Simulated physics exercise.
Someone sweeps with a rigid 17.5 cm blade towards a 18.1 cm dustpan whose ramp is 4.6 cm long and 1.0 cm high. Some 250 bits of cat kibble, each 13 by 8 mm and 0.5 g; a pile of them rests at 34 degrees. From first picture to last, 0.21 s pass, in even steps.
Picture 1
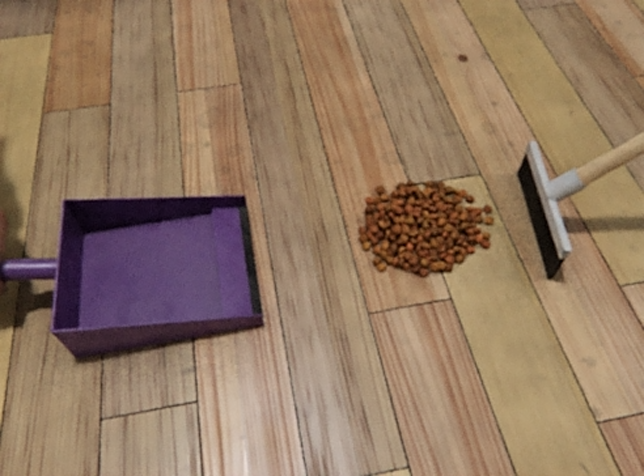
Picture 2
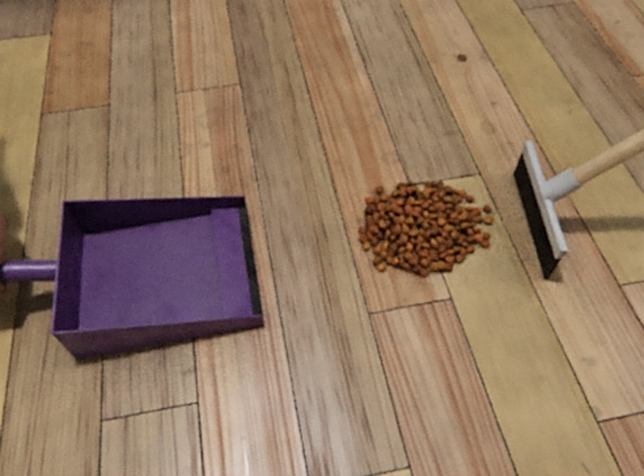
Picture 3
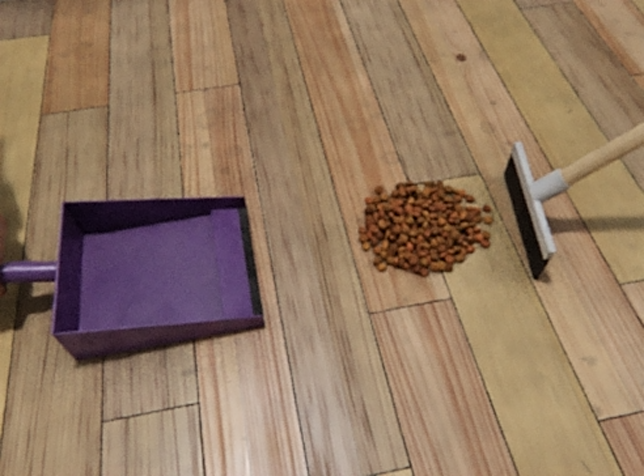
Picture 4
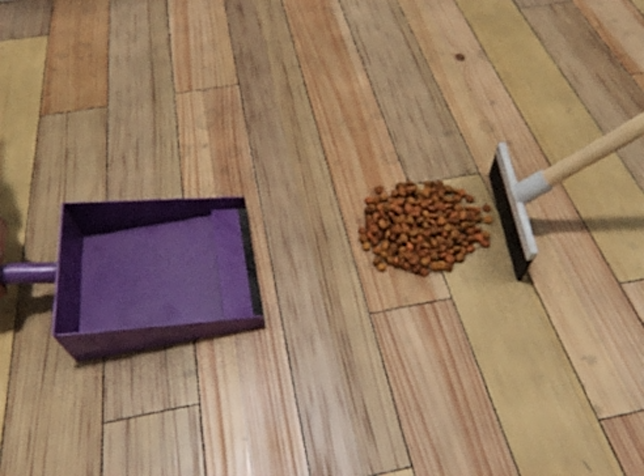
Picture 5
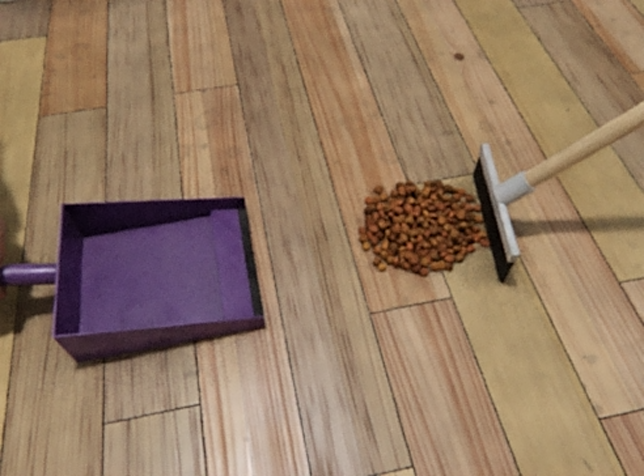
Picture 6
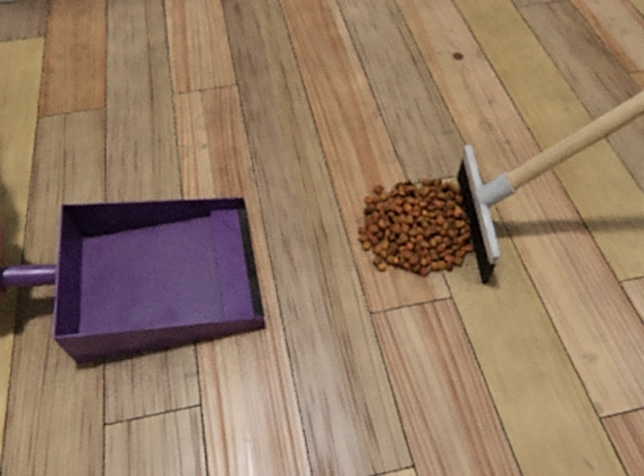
On a floor of mixed wooden planks, a purple dustpan lies still at the left, with a round pile of brown kibble to its right. A flat black blade on a wooden handle slides left from the right side, meets the pile's right edge and presses those pieces slightly inward.
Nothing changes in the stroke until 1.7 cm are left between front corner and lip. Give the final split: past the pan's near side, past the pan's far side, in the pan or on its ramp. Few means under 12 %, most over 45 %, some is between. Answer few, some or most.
Past the pan's near side: Few; past the pan's far side: Some; in the pan or on its ramp: Some.
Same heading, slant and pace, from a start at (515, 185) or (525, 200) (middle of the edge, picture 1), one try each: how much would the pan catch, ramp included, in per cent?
About 25 and 35 per cent.
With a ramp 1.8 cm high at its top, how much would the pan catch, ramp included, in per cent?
Then about 30 per cent.
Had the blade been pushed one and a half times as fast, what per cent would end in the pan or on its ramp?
Then about 45 per cent.
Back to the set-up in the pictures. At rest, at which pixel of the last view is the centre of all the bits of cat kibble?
At about (256, 236).
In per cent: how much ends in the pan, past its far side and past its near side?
Near side 5, far side 25, pan 35.
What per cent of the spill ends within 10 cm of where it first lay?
About 5 per cent.
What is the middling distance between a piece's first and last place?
Roughly 22 cm.
Then, 0.24 s after the last picture, middle of the blade 16 cm from the lip; 0 % over the lip, far side 10 %, near side 0 %.
Then, 0.40 s after the last picture, middle of the blade 8 cm from the lip; 0 % over the lip, far side 15 %, near side 0 %.
Then, 0.69 s after the last picture, middle of the blade 3 cm from the lip; 35 % over the lip, far side 25 %, near side 5 %.
In the end, near side 5 %, far side 25 %, pan 35 %, in front of the lip or behind the blade 40 %.
